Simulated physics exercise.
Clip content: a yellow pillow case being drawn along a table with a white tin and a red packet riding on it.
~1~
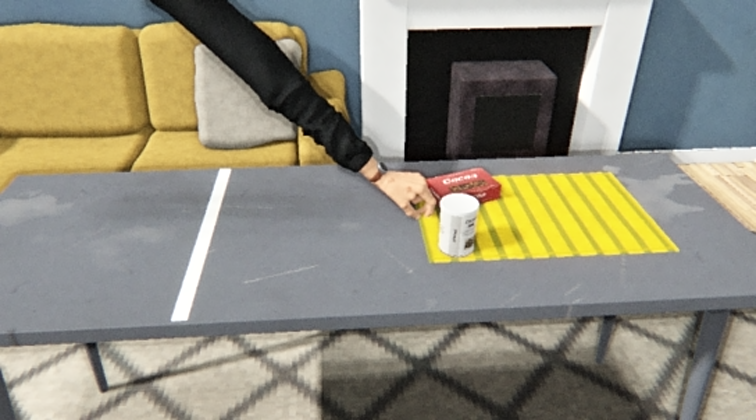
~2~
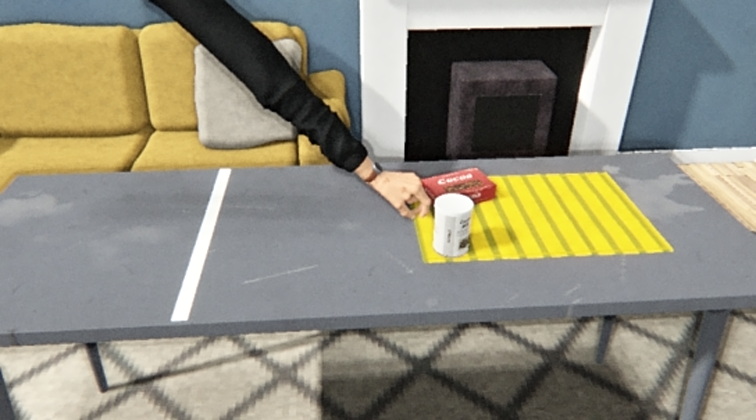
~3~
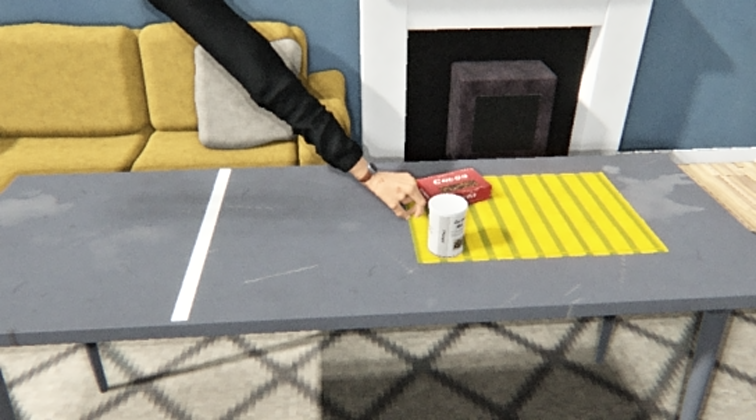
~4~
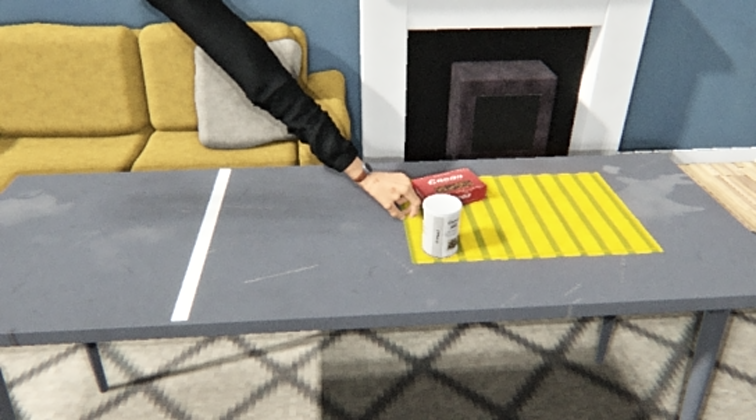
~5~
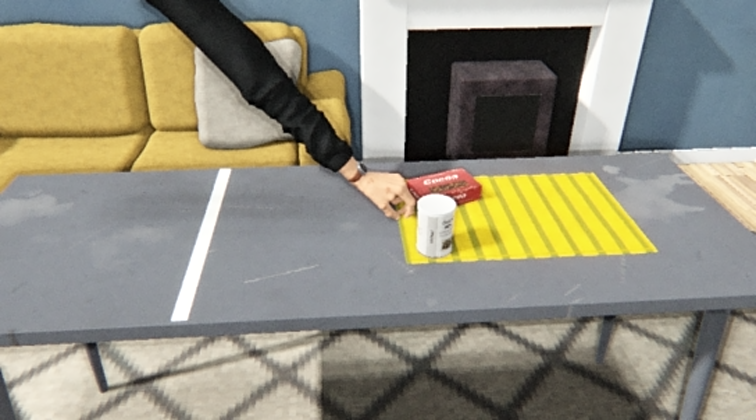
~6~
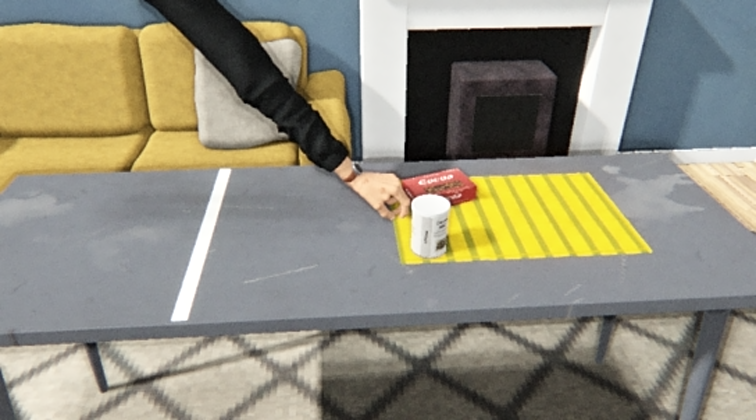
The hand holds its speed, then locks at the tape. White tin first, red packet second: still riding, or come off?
White tin - still riding; red packet - still riding.
Then, 1.69 s past the final frame, hem at the tape; white tin on the cloth near (235, 235); red packet on the cloth near (272, 197).
Then, 1.80 s past the final frame, hem at the tape; white tin on the cloth near (227, 235); red packet on the cloth near (266, 197).
When it is over, hem at the tape; white tin on the cloth near (227, 235); red packet on the cloth near (266, 197). The white tin keeps its seat and the red packet stays on the cloth.
